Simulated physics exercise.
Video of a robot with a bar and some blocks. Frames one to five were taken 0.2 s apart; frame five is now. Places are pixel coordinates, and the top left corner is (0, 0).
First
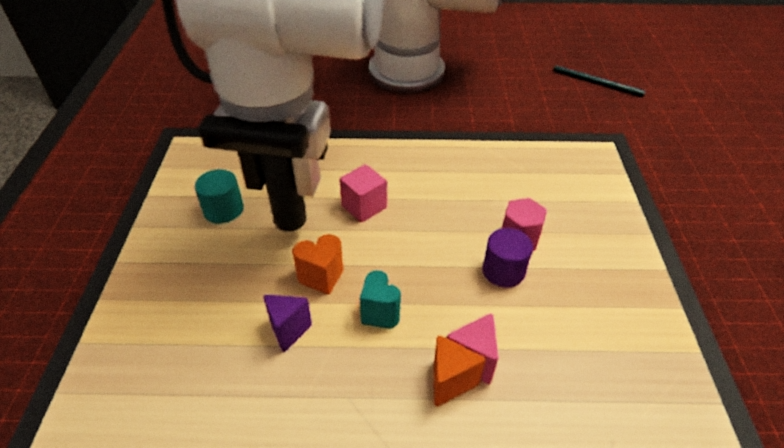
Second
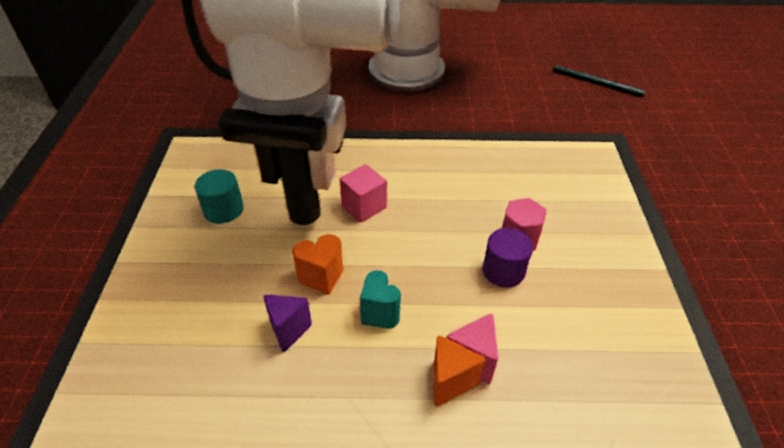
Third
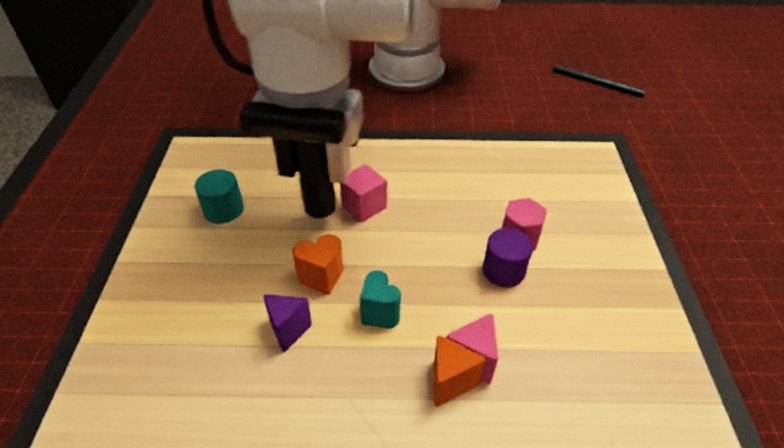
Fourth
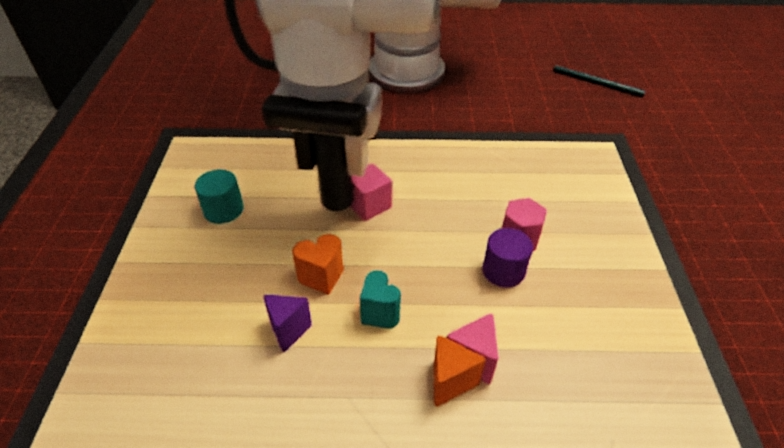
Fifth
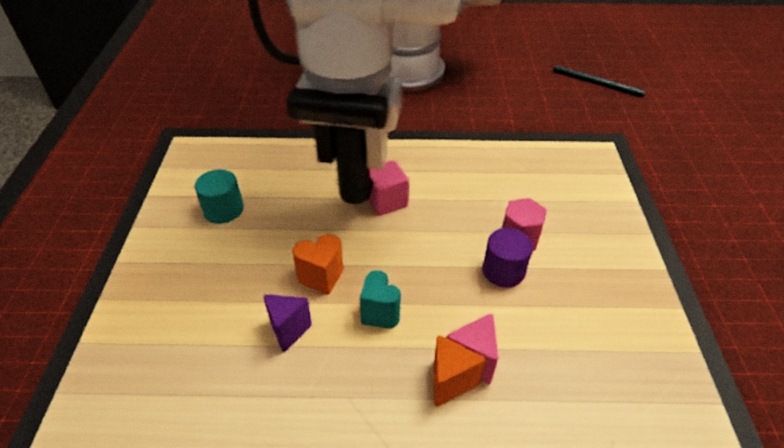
Robot arm with a black bar moving right across a wooden board of colourful blocks, nudging a pink cube slightly right.
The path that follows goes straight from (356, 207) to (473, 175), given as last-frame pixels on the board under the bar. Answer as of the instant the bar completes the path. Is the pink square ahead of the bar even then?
Yes, that is how it ends up.
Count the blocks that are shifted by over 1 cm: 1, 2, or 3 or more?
Blocks moved: One.
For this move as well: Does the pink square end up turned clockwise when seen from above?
Yes - that is the case.
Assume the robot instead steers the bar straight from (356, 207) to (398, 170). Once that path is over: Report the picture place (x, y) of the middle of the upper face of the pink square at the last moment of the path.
The middle of its top is at (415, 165).
On the path given first. One third of the way, bar (397, 184); pink square (430, 166), turned 15° clockwise.
Two thirds of the way, bar (438, 173); pink square (472, 160), turned 40° clockwise.
At the end, bar (475, 163); pink square (510, 155), turned 60° clockwise.
